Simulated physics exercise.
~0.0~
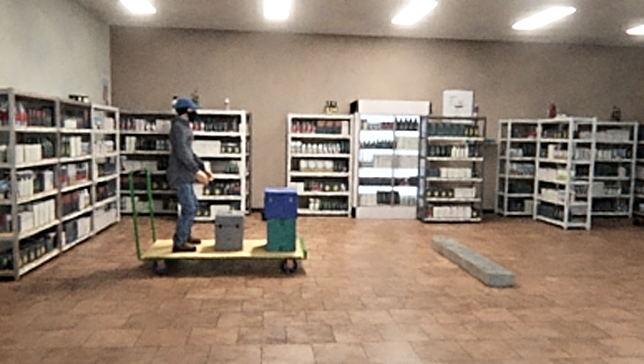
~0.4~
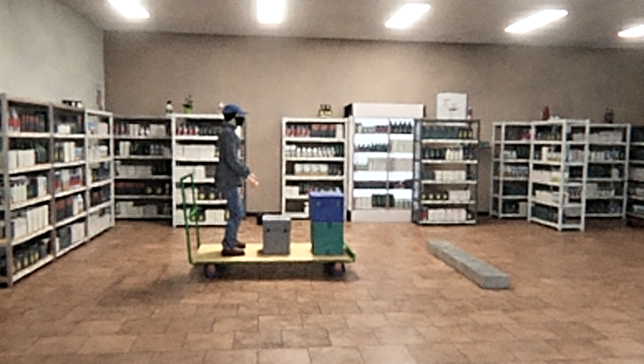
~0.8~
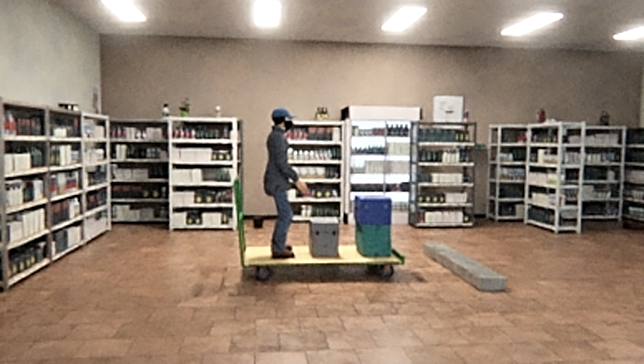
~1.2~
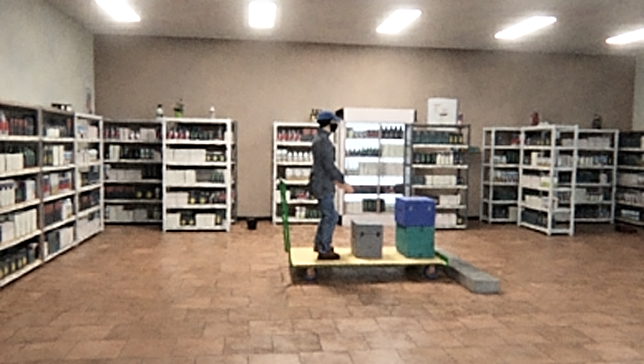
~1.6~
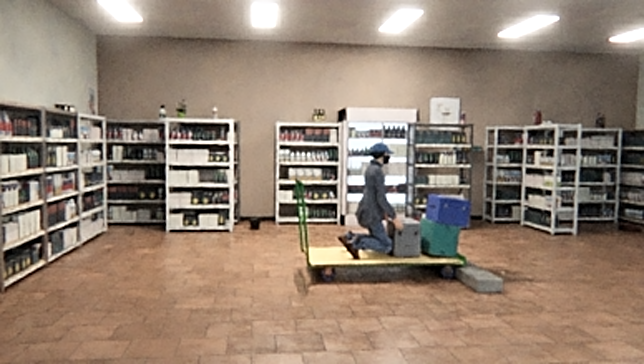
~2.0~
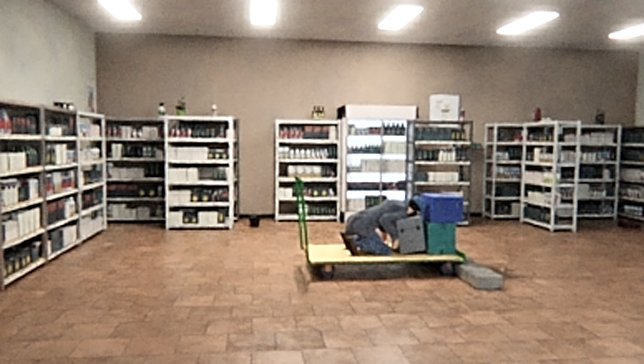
A person in a blue cap and dark clothes stands riding a yellow-decked platform trolley with a green handle across a tiled storeroom, seen side-on from a slightly swaying camera. Shelves of bottles and boxes line the walls behind. Ahead of the rider sit a grey box and, at the right end, a blue box stacked on a teal one. The trolley rolls right until it meets a low grey kerb and stops. The rider drops to the knees against the grey box, then pitches forward, bent low, as it leans toward the stack. All three boxes and the rider remain aboard.
